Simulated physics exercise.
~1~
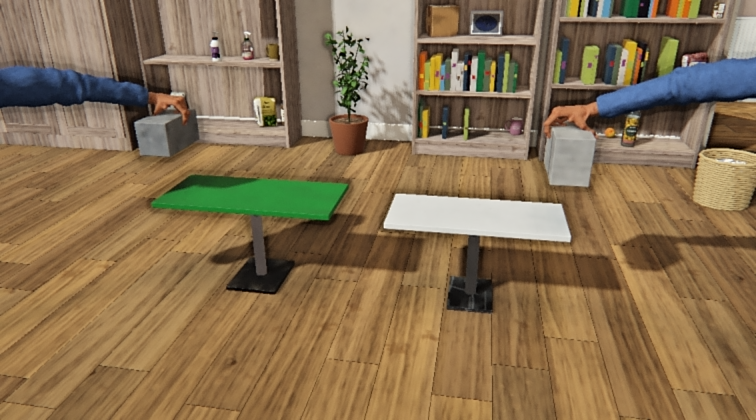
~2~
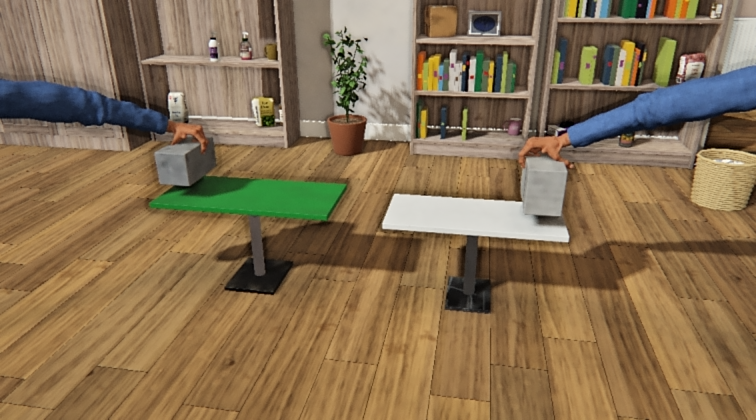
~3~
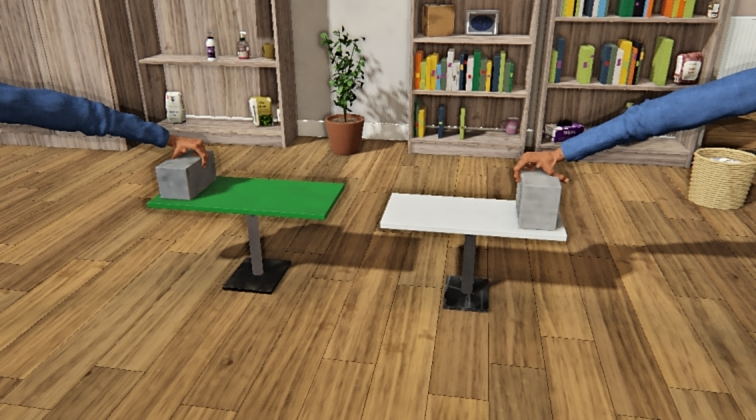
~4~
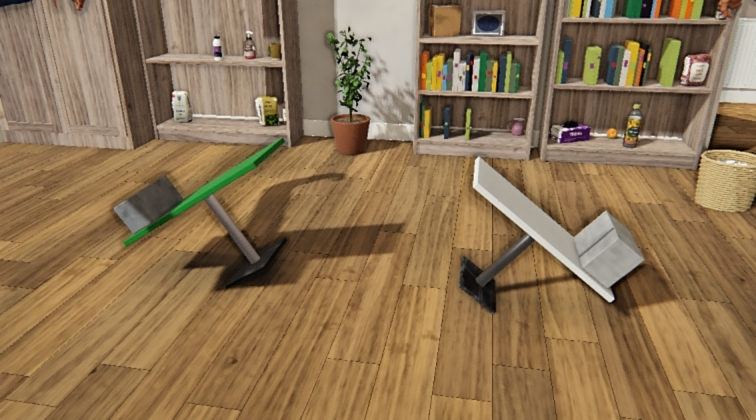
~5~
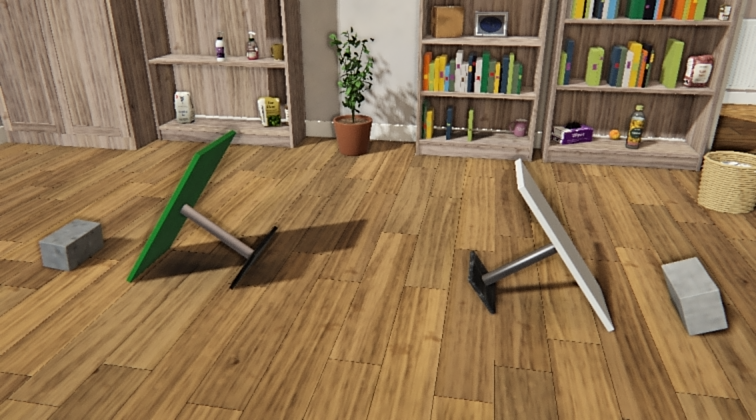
Green and white pedestal tables tipping over as two hands release gray blocks on their outer ends, the blocks sliding to the floor.
